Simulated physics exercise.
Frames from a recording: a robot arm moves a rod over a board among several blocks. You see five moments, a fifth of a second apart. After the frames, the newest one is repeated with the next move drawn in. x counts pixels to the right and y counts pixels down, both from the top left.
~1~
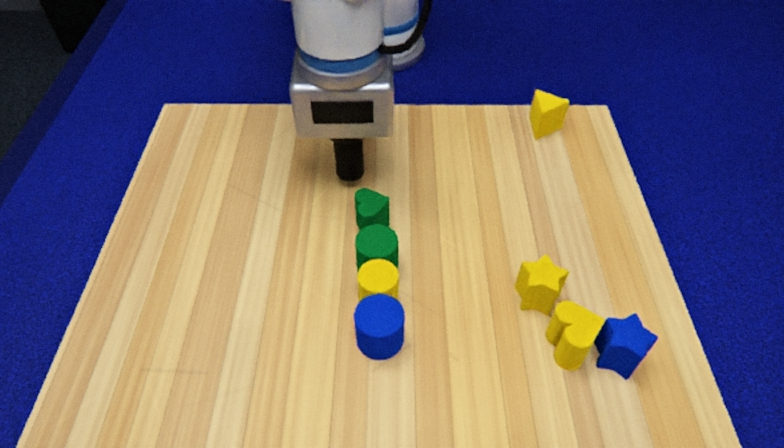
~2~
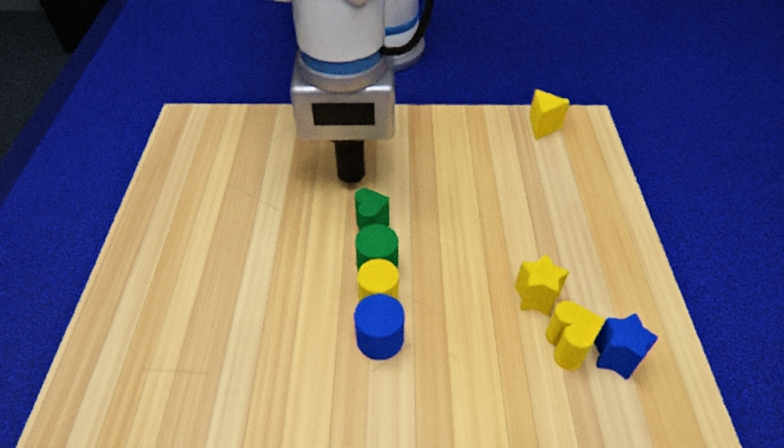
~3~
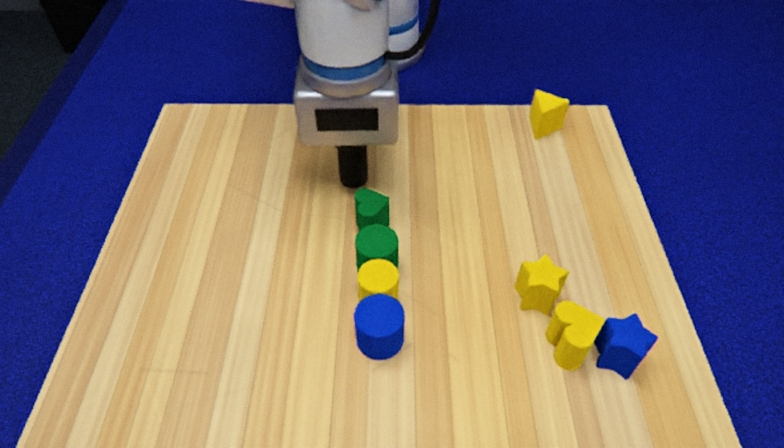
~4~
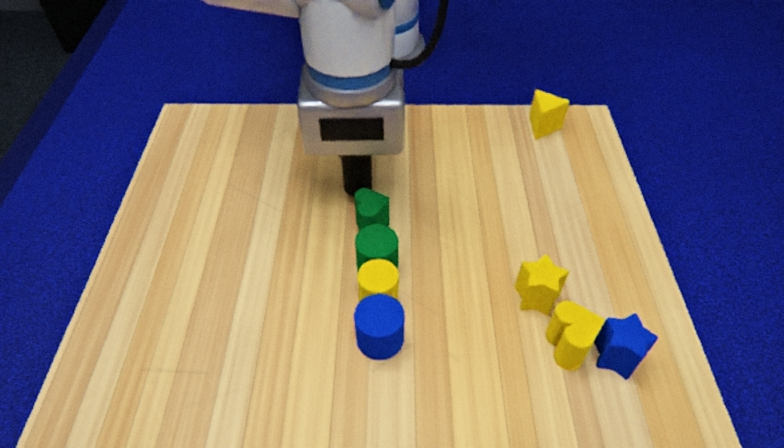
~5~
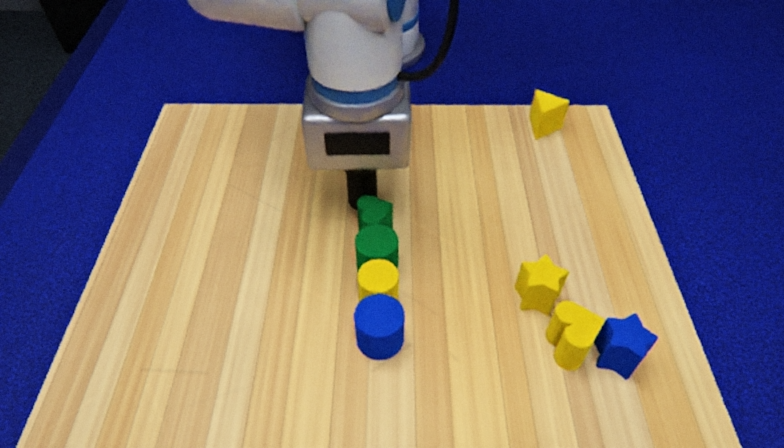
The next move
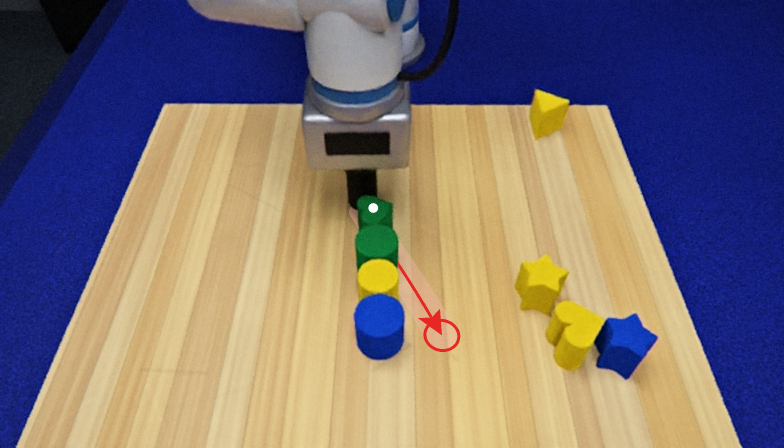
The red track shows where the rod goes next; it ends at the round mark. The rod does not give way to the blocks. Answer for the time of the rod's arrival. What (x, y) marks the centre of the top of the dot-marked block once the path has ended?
I think it will end close to (436, 241).
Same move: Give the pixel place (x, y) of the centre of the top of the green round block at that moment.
The point I'd pick in the picture is (454, 349).
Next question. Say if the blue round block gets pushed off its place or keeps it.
It's moved.
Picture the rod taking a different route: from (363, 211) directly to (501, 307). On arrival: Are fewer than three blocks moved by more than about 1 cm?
No, I don't think so.
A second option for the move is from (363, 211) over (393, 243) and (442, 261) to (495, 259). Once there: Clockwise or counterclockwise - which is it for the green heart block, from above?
It spins anti-clockwise.
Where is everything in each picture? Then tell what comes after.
In the first picture, rod's lower end (350, 172); green heart block (370, 201); green round block (377, 240); yellow round block (378, 275); blue round block (379, 314).
In the second picture, rod (351, 174); blocks still.
In the third picture, rod (354, 179); blocks still.
In the fourth picture, rod (358, 188); blocks still.
In the fifth picture, rod (363, 201); green heart block (373, 208); green round block (377, 240); yellow round block (378, 275); blue round block (379, 314).
Drawn move, from (363, 211) to (442, 335); the dot is on the green heart block.
The first path, step by step. One third of the way, rod (388, 239); green heart block (418, 231), turned 85° anticlockwise; green round block (406, 262); yellow round block (377, 289); blue round block (379, 329).
Two thirds of the way, rod (414, 279); green heart block (436, 241); green round block (429, 295); yellow round block (377, 289); blue round block (378, 330).
At the end, rod (443, 326); green heart block (436, 241), turned 140° anticlockwise; green round block (454, 349); yellow round block (377, 289); blue round block (378, 330).
